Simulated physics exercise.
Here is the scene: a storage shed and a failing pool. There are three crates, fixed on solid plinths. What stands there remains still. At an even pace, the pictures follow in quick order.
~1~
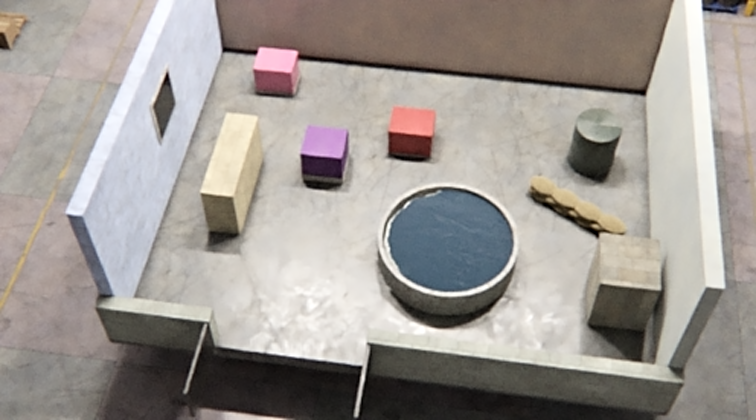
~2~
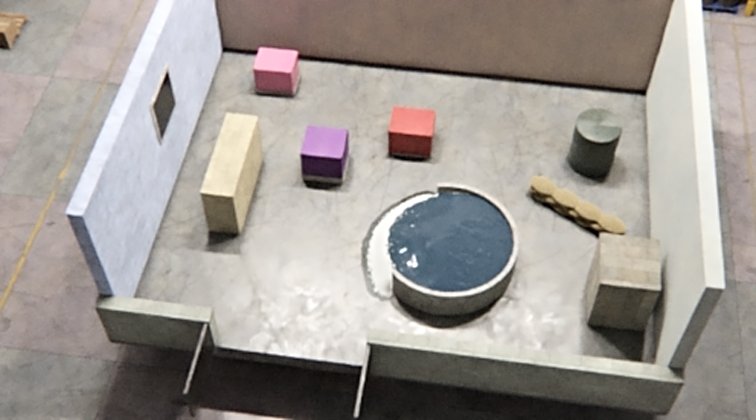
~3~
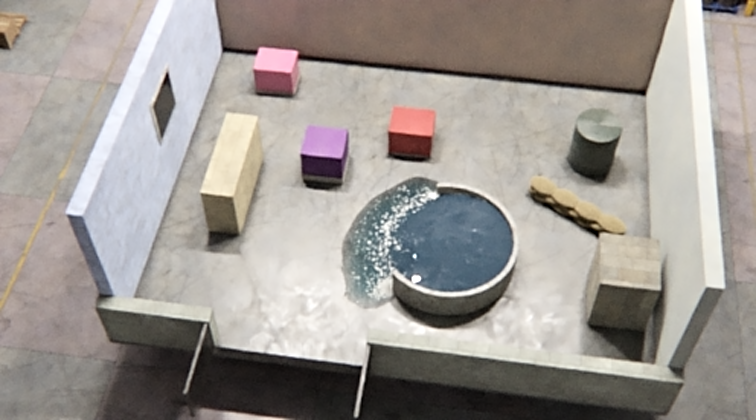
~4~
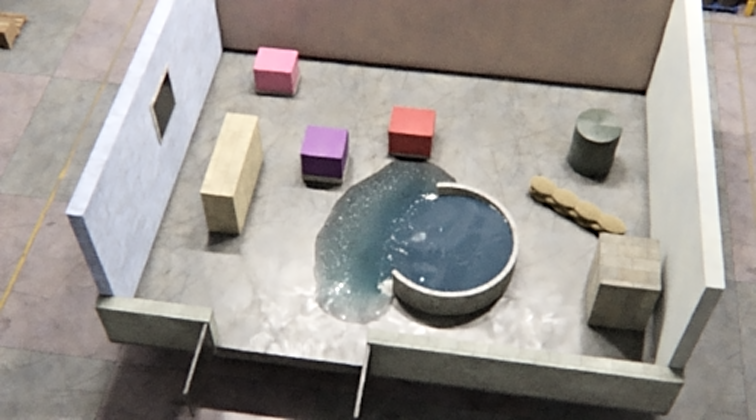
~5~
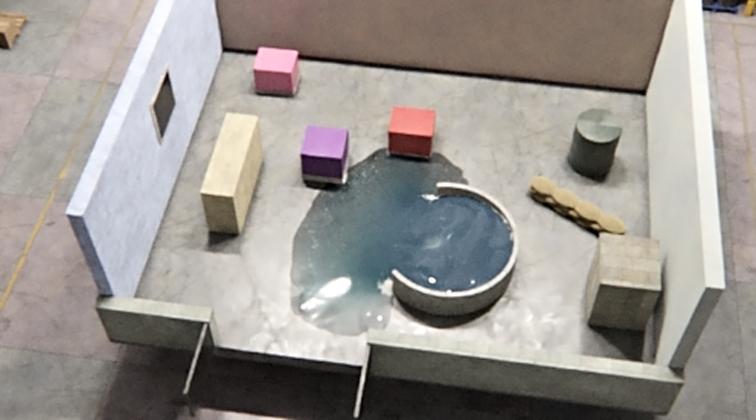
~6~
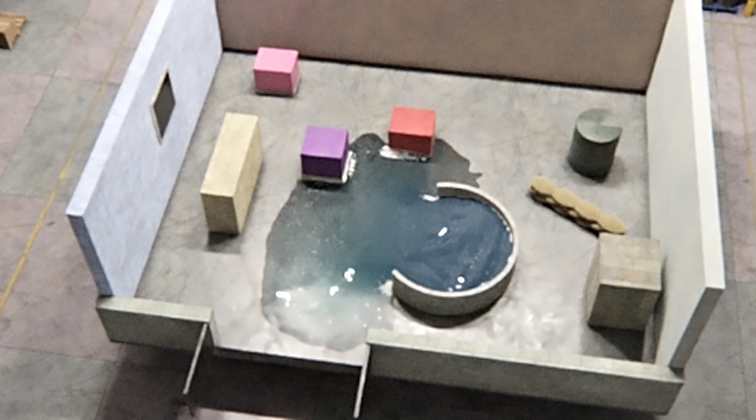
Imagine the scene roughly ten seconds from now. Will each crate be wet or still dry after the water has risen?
Afterwards the pink crate is wet, the red crate is wet, the purple crate is wet.
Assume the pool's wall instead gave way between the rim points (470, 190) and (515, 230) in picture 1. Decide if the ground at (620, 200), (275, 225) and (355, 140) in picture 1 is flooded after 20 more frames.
So it's liquid at the first, nothing at the second and nothing at the third.
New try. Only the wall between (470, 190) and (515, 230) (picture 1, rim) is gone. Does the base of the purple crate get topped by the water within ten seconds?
Result - purple: Untouched.
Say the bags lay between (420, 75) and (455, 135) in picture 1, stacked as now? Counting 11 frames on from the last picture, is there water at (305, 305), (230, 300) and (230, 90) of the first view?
The three spots come out soaked, soaked and unflooded, in that sequence.
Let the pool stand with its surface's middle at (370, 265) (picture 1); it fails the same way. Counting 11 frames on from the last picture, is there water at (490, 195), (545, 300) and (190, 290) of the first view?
The first spot is not reached, the second not reached, and the third inundated.
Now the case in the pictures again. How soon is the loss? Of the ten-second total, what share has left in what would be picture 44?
Some 55 per cent.
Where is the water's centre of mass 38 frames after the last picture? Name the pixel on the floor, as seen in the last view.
The spot I would choose is (309, 184).
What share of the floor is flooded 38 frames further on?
Around 60 in a hundred.
A moment on, water covers 30 % of the floor; the pink crate not reached, the red crate water round its plinth, the purple crate water round its plinth.
Next, water covers 40 % of the floor; the pink crate water round its plinth, the red crate water round its plinth, the purple crate water round its plinth.
Then, water covers 45 % of the floor; the pink crate water round its plinth, the red crate water round its plinth, the purple crate water round its plinth.
Later, water covers 60 % of the floor; the pink crate water round its plinth, the red crate water round its plinth, the purple crate water round its plinth.
In the end, water covers 80 % of the floor; the pink crate was topped, the red crate was topped, the purple crate was topped.
